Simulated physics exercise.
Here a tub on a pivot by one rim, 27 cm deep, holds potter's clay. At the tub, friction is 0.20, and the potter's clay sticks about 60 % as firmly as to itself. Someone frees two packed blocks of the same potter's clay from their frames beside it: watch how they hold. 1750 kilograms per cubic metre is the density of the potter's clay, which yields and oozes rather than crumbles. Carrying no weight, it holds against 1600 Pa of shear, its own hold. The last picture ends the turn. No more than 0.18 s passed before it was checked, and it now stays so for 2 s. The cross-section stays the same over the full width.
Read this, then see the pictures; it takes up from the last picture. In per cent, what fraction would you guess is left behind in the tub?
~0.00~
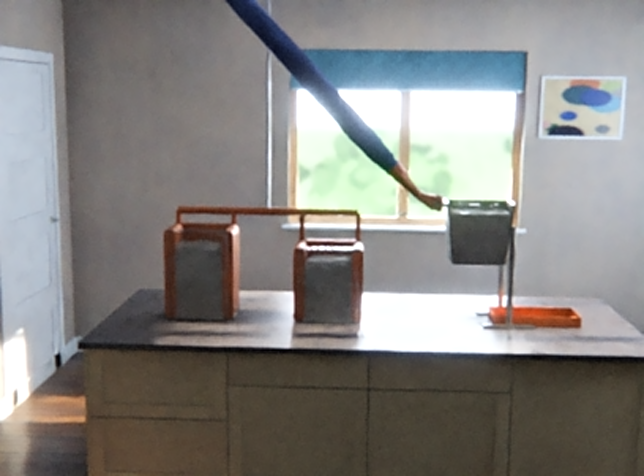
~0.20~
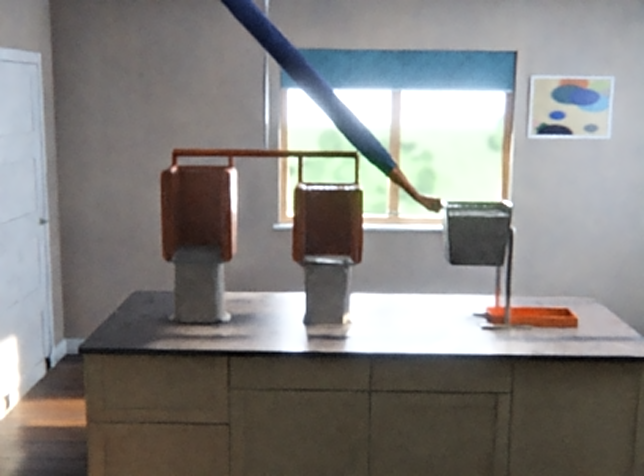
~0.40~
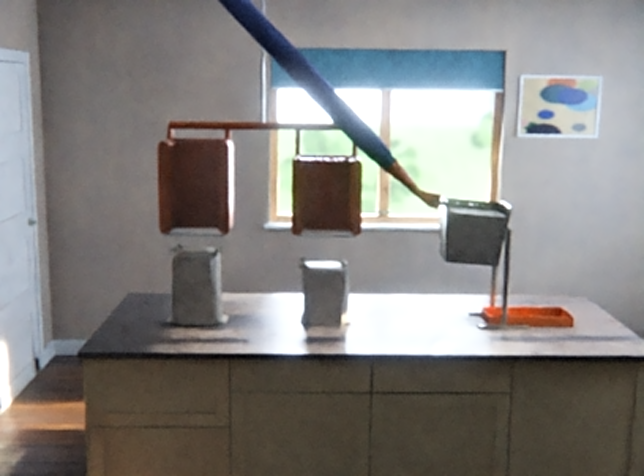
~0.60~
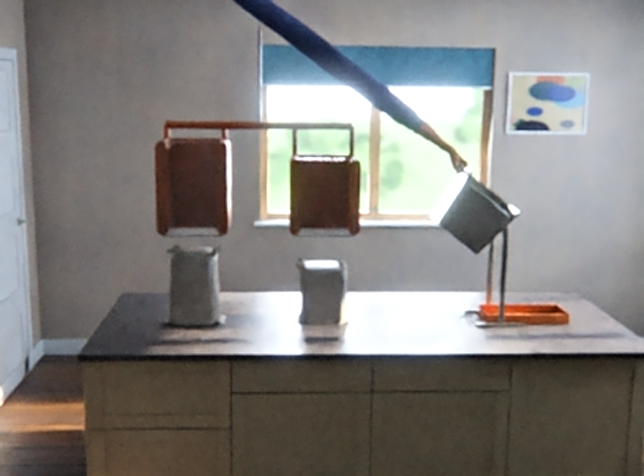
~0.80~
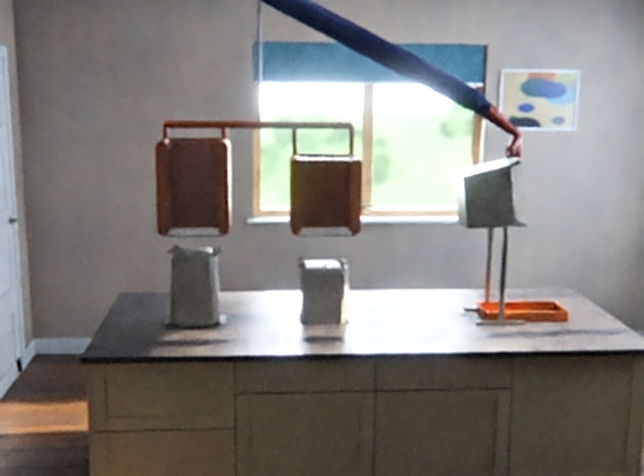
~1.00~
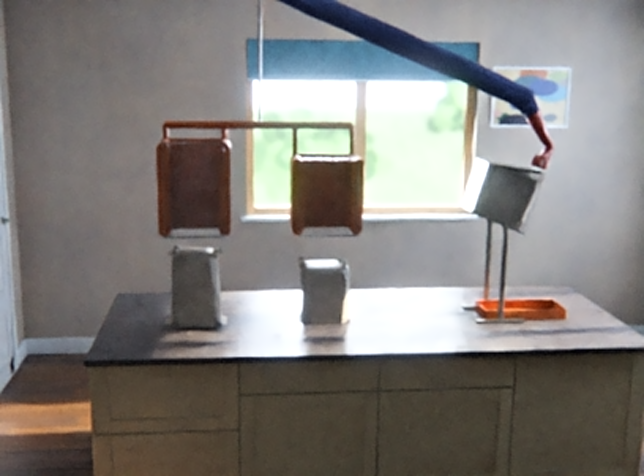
My guess is 0 per cent.
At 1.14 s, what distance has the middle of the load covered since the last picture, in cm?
5 cm.
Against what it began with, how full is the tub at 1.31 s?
I'd say close to 55 %.
By 1.14 s, the tub is at 106 degrees and holds 90 %.
By 1.31 s, the tub is at 106 degrees and holds 57 %.
By 1.48 s, the tub is at 106 degrees and holds 24 %.
By 1.65 s, the tub is at 106 degrees and holds 0 %.
By 3.00 s, at the end, the tub is at 106 degrees and holds 0 %.
